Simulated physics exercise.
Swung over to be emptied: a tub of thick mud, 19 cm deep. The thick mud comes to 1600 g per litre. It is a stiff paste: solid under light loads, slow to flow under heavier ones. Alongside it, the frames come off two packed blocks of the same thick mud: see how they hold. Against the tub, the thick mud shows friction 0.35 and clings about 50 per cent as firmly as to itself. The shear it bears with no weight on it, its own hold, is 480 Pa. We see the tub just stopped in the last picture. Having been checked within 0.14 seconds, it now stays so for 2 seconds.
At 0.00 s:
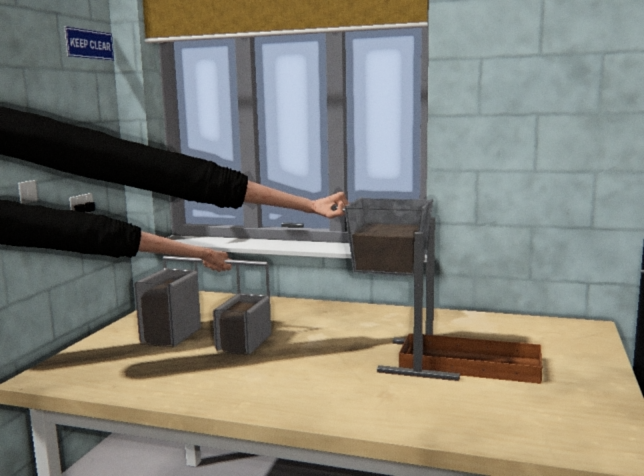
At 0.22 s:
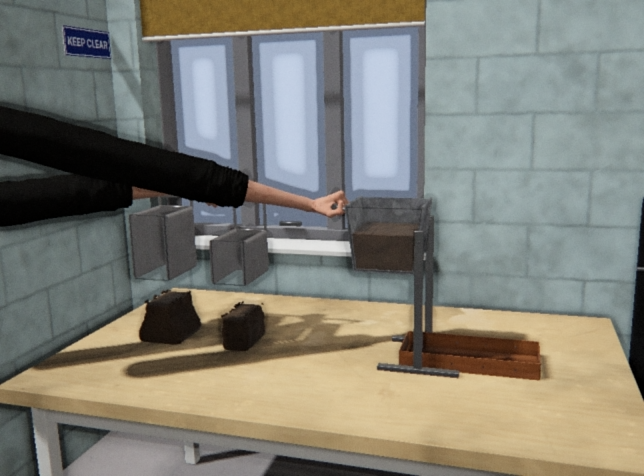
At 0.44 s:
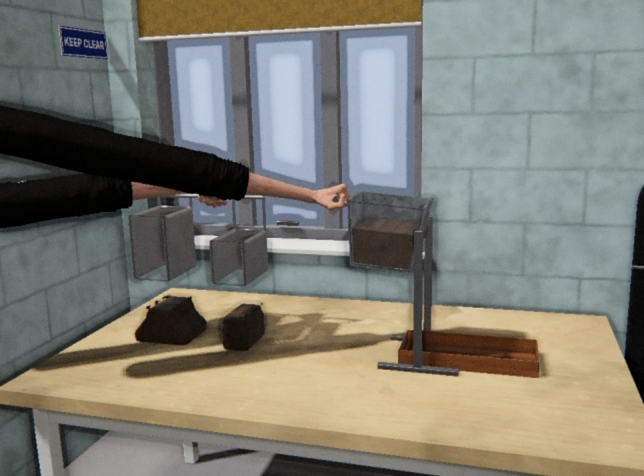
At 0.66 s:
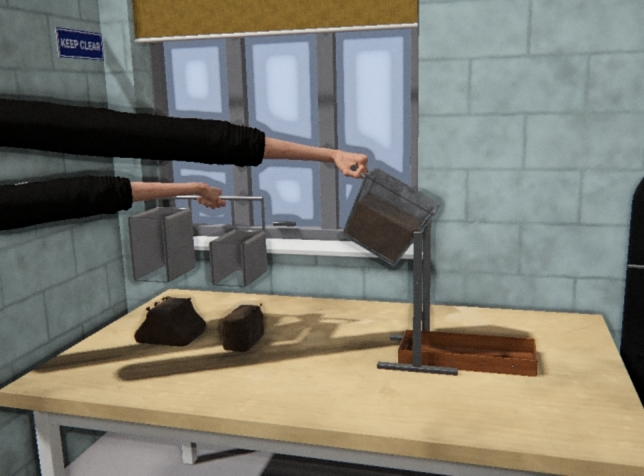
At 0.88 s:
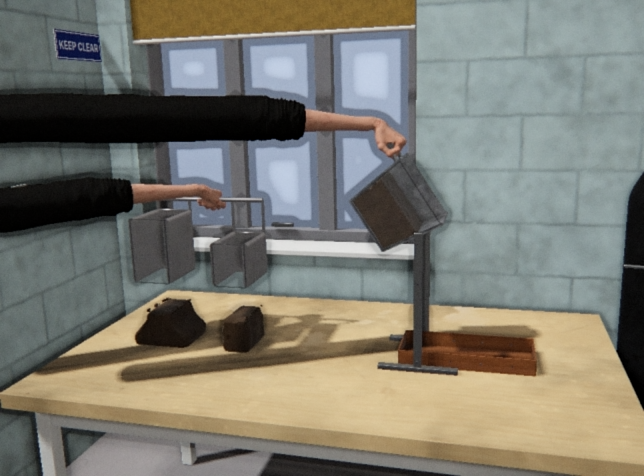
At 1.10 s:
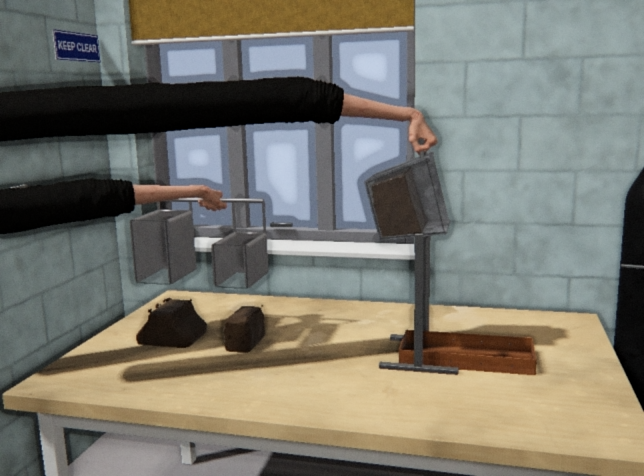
At a wooden table by a window, one black-sleeved arm lifts a pair of open grey moulds off two dark blocks of mud, which slump a little, the left one more. The other hand then swings a clear tub of brown mud over to the right on its stand, until it leans steeply.
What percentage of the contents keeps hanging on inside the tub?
Near 100 %.
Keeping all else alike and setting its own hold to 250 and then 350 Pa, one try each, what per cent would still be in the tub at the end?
Going in order, it's 80 % and then 100 %.
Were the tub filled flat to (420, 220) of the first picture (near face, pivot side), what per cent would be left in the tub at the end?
That gives some 75 %.
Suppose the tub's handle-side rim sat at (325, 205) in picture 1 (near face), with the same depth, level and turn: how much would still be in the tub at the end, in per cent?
Around 85 percent would still be in the tub at the end.
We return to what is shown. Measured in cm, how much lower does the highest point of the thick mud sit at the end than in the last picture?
About 3 cm.
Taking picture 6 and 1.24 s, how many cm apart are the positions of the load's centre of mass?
I'd put the distance at about 2 centimetres.
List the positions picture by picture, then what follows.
The first frame shows handle-side rim at (348, 207), tilt 0 degrees; top of the thick mud at (373, 235); blocks stand 18 cm, 12 cm (left to right).
The second frame shows handle-side rim at (348, 206), tilt 0 degrees; top of the thick mud at (373, 234); blocks stand 14 cm, 11 cm (left to right).
The third frame shows handle-side rim at (350, 201), tilt 5 degrees; top of the thick mud at (355, 228); blocks stand 12 cm, 11 cm (left to right).
The fourth frame shows handle-side rim at (368, 176), tilt 29 degrees; top of the thick mud at (361, 203); blocks stand 12 cm, 11 cm (left to right).
The fifth frame shows handle-side rim at (401, 161), tilt 57 degrees; top of the thick mud at (380, 181); blocks stand 12 cm, 11 cm (left to right).
The sixth frame shows handle-side rim at (428, 160), tilt 76 degrees; top of the thick mud at (403, 176); blocks stand 12 cm, 11 cm (left to right).
After 1.24 s, the tub is at 76 degrees and holds 100 %.
After 1.41 s, the tub is at 76 degrees and holds 100 %.
After 1.58 s, the tub is at 76 degrees and holds 100 %.
After 1.75 s, the tub is at 76 degrees and holds 100 %.
After 3.10 s, at the end, the tub is at 76 degrees and holds 100 %.
